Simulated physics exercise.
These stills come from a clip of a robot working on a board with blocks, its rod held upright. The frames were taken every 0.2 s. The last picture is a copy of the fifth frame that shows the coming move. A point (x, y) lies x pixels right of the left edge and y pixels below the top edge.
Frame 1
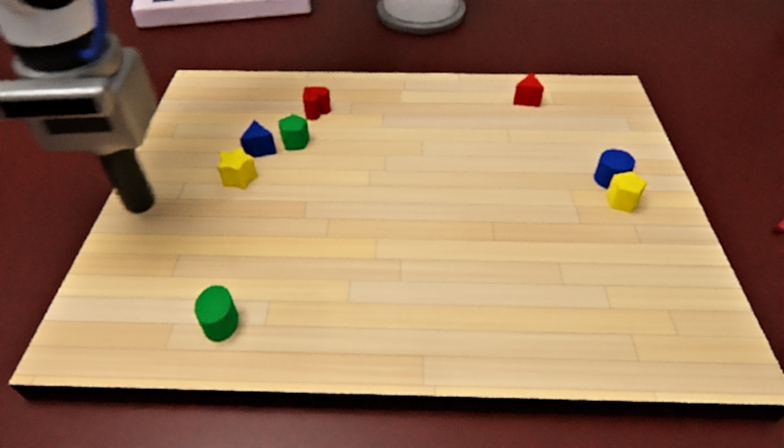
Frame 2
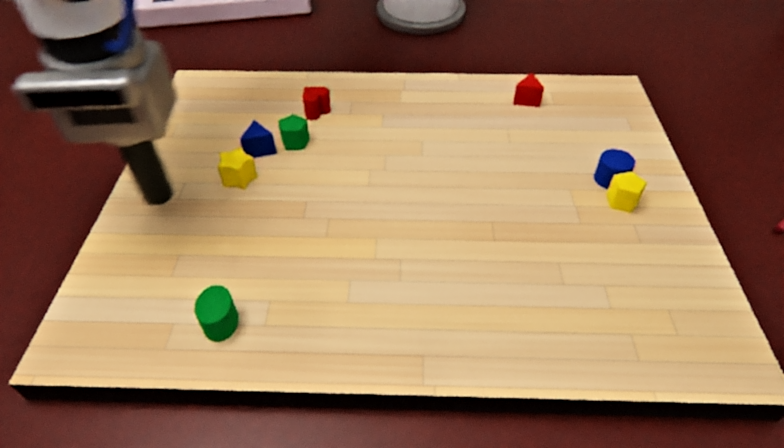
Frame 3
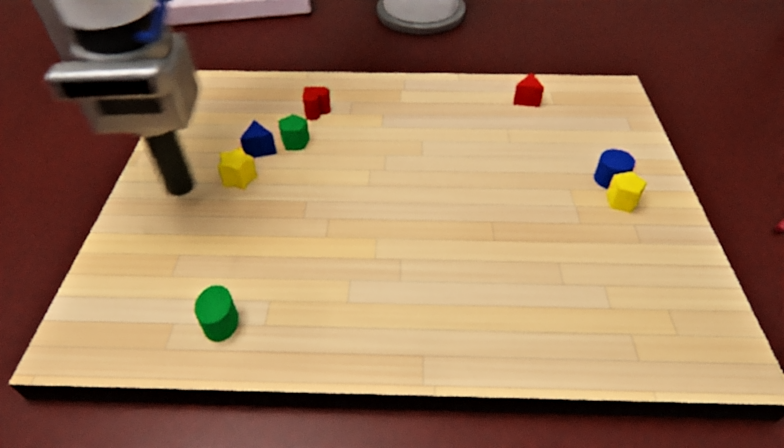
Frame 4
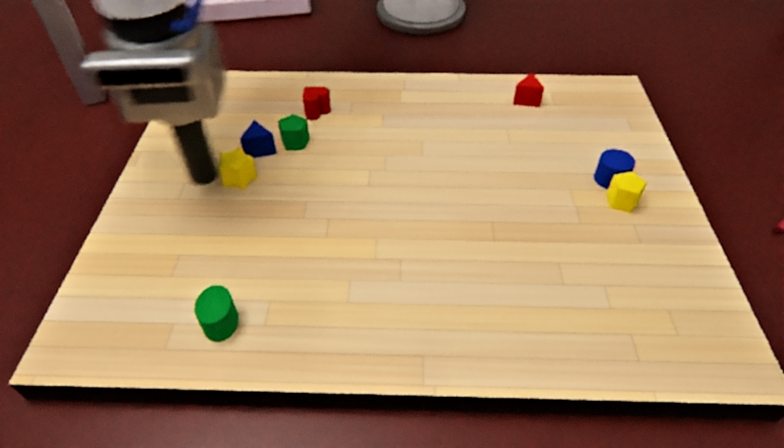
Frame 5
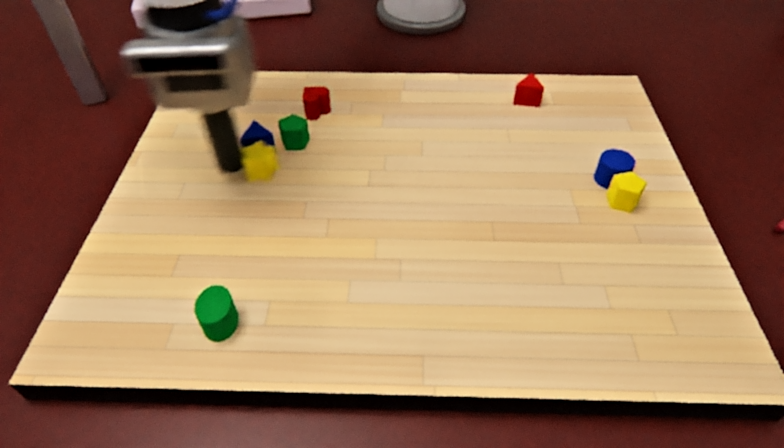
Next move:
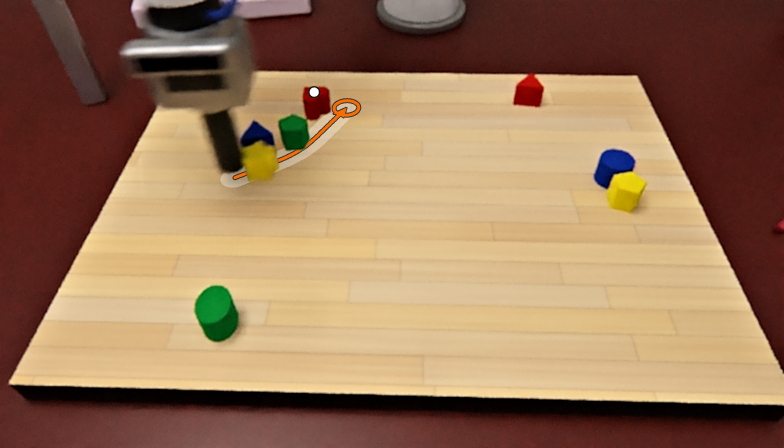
In the video, a robot arm with a dark rod moves right and slightly away across a wooden board of colored blocks, reaches the yellow block near the blue one, and pushes it a short way right.
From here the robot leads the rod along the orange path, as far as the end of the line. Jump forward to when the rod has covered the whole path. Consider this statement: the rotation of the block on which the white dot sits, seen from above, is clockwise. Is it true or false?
That is true.
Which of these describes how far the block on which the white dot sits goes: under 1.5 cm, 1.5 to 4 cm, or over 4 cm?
Between 1.5 and 4 cm.
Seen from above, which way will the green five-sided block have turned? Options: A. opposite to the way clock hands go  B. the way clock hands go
A - opposite to the way clock hands go.
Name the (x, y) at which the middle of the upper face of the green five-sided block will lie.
(310, 94)
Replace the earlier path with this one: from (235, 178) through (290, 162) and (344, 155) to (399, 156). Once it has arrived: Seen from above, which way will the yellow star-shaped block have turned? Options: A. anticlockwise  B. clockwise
A.
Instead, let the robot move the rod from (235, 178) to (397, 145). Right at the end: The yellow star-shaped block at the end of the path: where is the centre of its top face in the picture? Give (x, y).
Most likely (419, 116).
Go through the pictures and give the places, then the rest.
Rod's lower end (141, 204); blue three-sided block (255, 130); yellow star-shaped block (234, 158); green five-sided block (292, 122); red heart block (314, 92), in the first picture.
Rod (159, 197); blocks still, in the second picture.
Rod (181, 187); blocks still, in the third picture.
Rod (205, 177); blocks still, in the fourth picture.
Rod (231, 165); blue three-sided block (255, 130); yellow star-shaped block (257, 151); green five-sided block (292, 122); red heart block (314, 92), in the fifth picture.
Drawn move, from (235, 178) via (284, 158) and (320, 134), ending at (346, 108); the dot is on the red heart block.
On the path given first. One third of the way, rod (282, 146); yellow star-shaped block (307, 137), turned 15° clockwise.
Two thirds of the way, rod (319, 121); yellow star-shaped block (327, 132), turned 65° clockwise; green five-sided block (309, 100), turned 95° anticlockwise; red heart block (311, 86), turned 40° clockwise.
At the end, rod (345, 96); blue three-sided block still; yellow star-shaped block (327, 132), turned 65° clockwise; green five-sided block (310, 94), turned 125° anticlockwise; red heart block (309, 81), turned 30° clockwise.
